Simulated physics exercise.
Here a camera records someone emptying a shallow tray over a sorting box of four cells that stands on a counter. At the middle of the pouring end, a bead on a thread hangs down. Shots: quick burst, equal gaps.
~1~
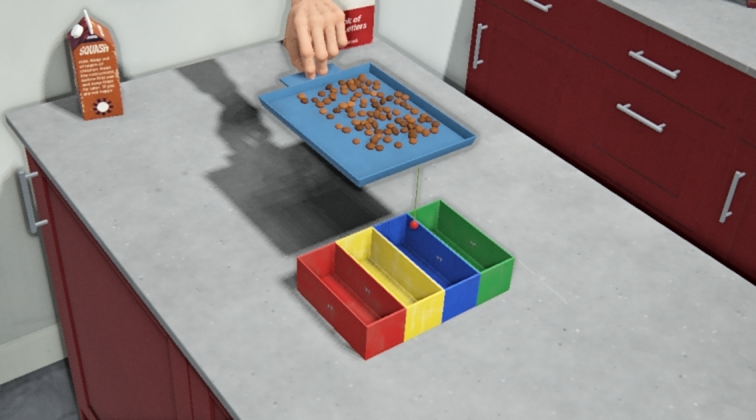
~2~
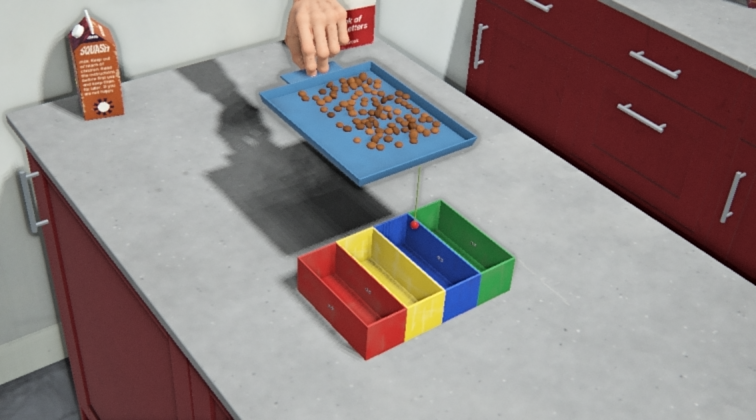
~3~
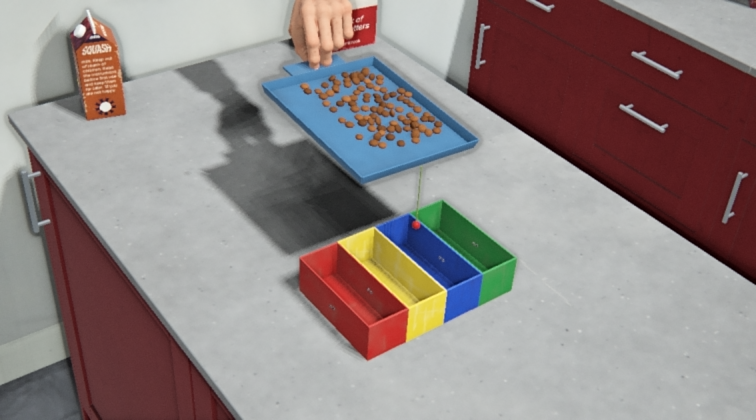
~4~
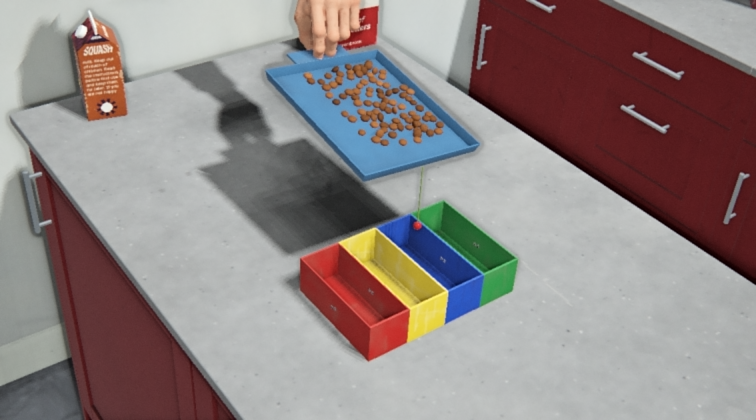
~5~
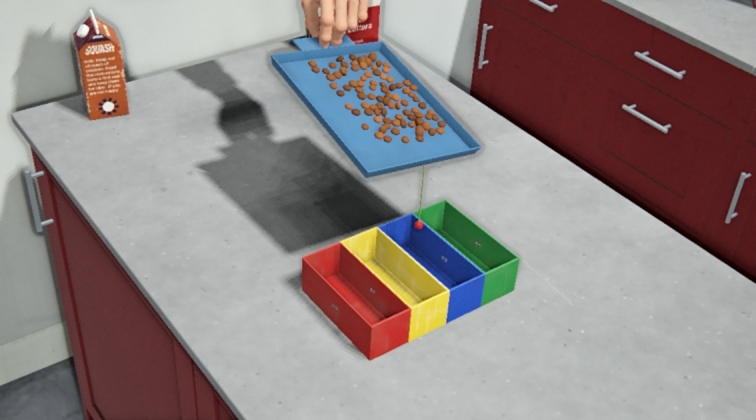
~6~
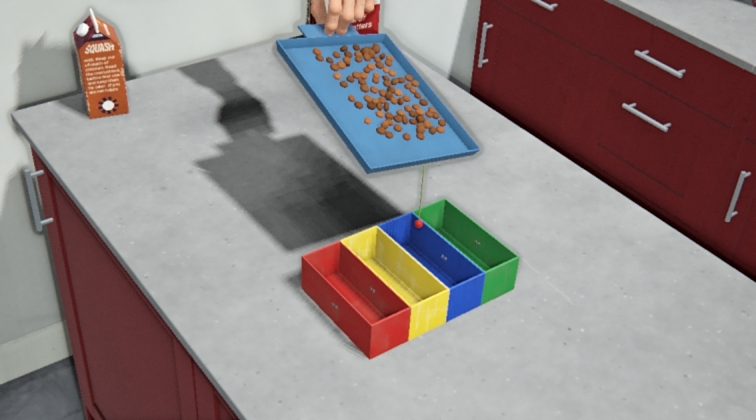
On a grey kitchen counter, a hand holds a blue tray of small brown pieces above a box with red, yellow, blue and green cells, gradually tilting it sideways as its back end rises, while a red bead hangs beneath.
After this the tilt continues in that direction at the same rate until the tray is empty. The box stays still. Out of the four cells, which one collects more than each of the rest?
The green cell collects the most.
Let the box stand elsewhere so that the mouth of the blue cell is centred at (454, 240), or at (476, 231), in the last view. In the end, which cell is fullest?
The first placing favours the green cell, while the second favours that blue cell.
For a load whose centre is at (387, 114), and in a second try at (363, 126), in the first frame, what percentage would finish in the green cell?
You'd see roughly 50 per cent first and roughly 60 per cent second.
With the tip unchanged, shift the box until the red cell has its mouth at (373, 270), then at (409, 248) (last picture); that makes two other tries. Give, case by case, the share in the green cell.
First 80 per cent, second 10 per cent.
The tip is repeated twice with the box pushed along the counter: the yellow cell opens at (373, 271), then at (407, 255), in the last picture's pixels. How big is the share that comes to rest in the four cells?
Result, in turn: 10 %, 80 %.
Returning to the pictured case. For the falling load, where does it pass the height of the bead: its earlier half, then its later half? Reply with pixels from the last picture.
First around (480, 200), afterwards around (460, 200).
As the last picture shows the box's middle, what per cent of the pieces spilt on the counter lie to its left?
Estimate: Near 0 per cent.
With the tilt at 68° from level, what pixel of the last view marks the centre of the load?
Somewhere about (454, 145).
Soon after the last picture, tray tipped steeply; most on the tray; a stray few in the green cell; about a quarter falling or outside the box.
A little later, tray tipped past a quarter turn; about half in the green cell; about half falling or outside the box.
Later still, tray tipped past a quarter turn; about half in the green cell; about half falling or outside the box.
At rest, tray tipped past a quarter turn; about half in the green cell; none in the red cell; none in the yellow cell; none in the blue cell; about half outside the box.
